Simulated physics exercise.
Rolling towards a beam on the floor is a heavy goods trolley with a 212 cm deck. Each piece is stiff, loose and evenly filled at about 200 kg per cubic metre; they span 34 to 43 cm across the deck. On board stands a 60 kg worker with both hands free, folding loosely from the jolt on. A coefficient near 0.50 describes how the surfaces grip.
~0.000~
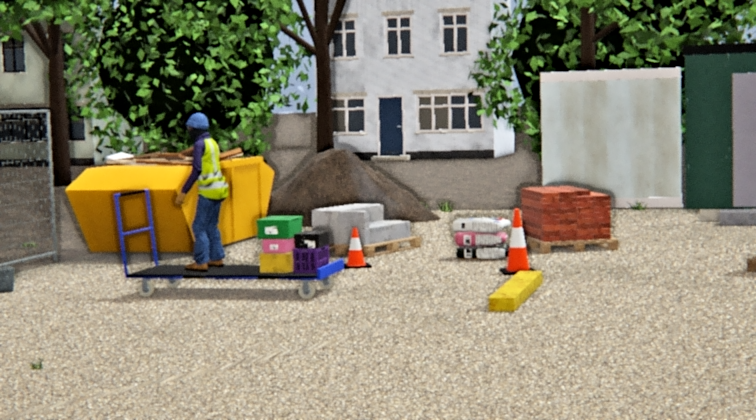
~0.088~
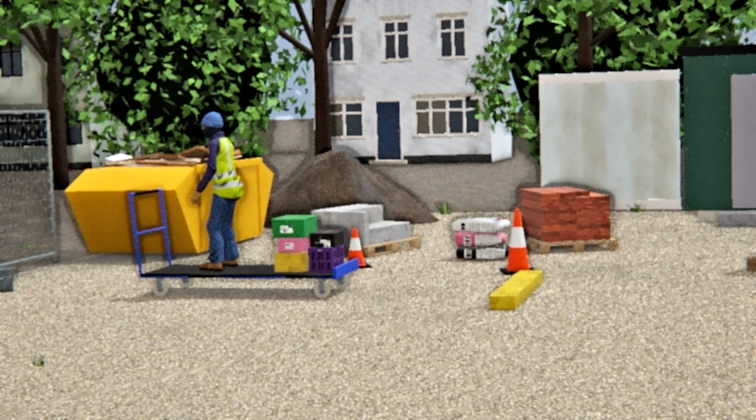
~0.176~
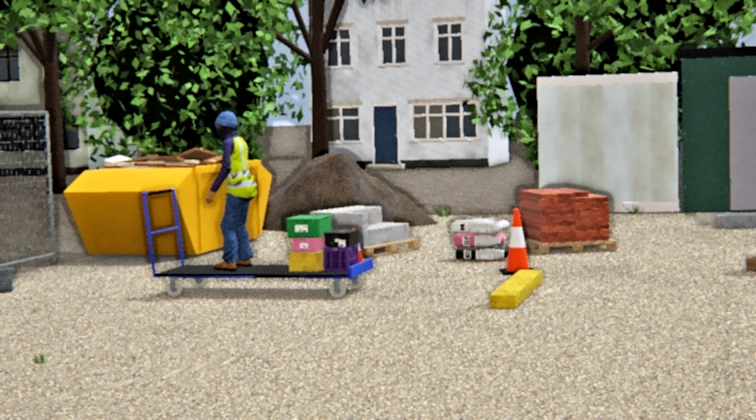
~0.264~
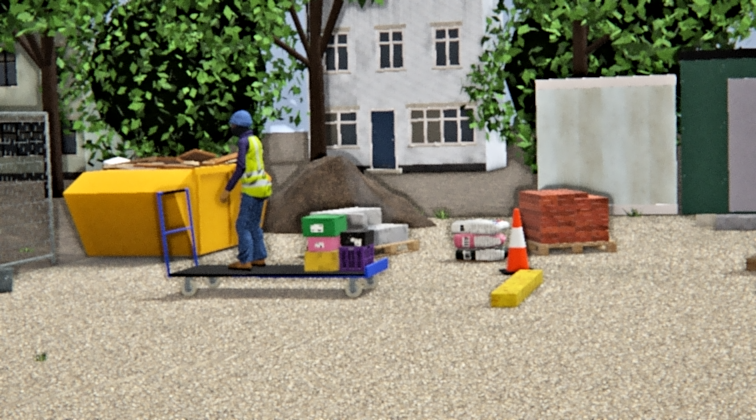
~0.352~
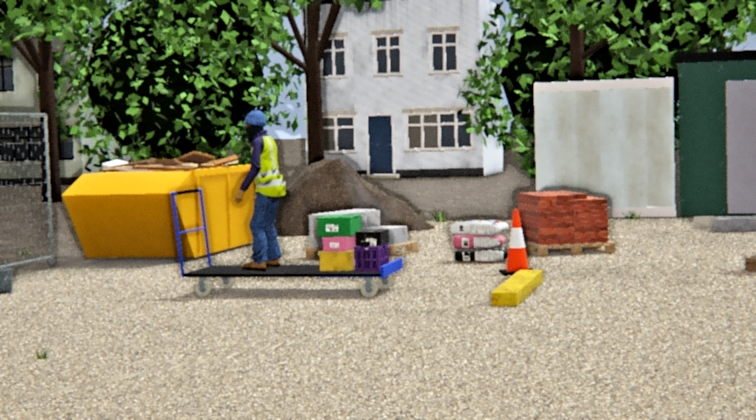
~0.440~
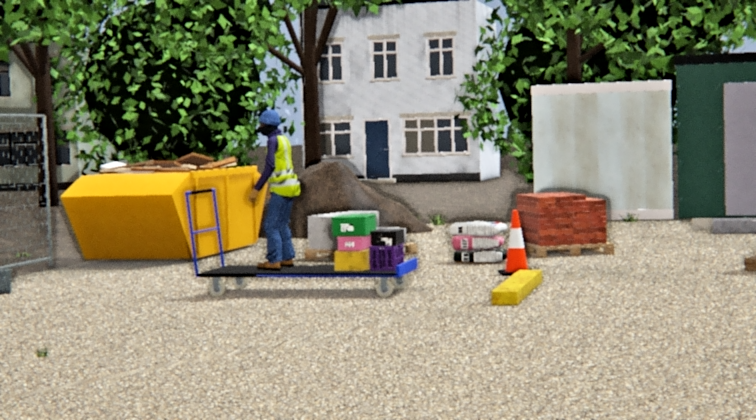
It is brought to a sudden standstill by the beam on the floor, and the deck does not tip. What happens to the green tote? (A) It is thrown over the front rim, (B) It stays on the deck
A.
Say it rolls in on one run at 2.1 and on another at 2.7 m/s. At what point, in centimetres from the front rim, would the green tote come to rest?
60 cm past and 110 cm past.
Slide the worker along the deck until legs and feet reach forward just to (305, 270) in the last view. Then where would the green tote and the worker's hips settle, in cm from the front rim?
The green item goes over by 40 cm, but the hips stay 30 cm behind the front rim.
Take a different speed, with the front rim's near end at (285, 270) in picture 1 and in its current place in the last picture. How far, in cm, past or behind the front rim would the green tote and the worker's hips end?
Then green 100 past, hips 20 past.
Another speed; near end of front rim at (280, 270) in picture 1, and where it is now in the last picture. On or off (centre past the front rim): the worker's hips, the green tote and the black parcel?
If so, the hips would be still in place, the green one past the rim and the black one past the rim.
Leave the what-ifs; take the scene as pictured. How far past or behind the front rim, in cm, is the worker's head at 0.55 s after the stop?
Position: Approx. 100 cm behind the front rim.
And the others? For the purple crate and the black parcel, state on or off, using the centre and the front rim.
Result - purple: Stays; black: Goes over.
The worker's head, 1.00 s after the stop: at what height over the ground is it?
The head is some 40 cm up.
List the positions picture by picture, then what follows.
Green tote (280, 228), purple crate (311, 259), rim corner (319, 276); 189 cm short of the stop, in the first picture.
Green tote (295, 227), purple crate (327, 258), rim corner (335, 275); 173 cm short of the stop, in the second picture.
Green tote (309, 226), purple crate (341, 257), rim corner (350, 275); 157 cm short of the stop, in the third picture.
Green tote (325, 226), purple crate (357, 257), rim corner (366, 274); 141 cm short of the stop, in the fourth picture.
Green tote (340, 226), purple crate (372, 257), rim corner (382, 274); 125 cm short of the stop, in the fifth picture.
Green tote (354, 225), purple crate (387, 257), rim corner (398, 273); 109 cm short of the stop. Speed about 1.8 m/s, in the sixth picture.
Impact comes at 1.03 s.
After 1.58 s the green tote is 6 cm past the rim, tilted 25°, near (519, 237) in the last picture's view.
After 2.03 s the green tote is 39 cm past the rim, tilted 100°, near (553, 274) in the last picture's view.
At rest, 3.5 s, past the rim, green tote and black parcel; behind it, purple crate, pink tote, yellow carton and the worker's hips.
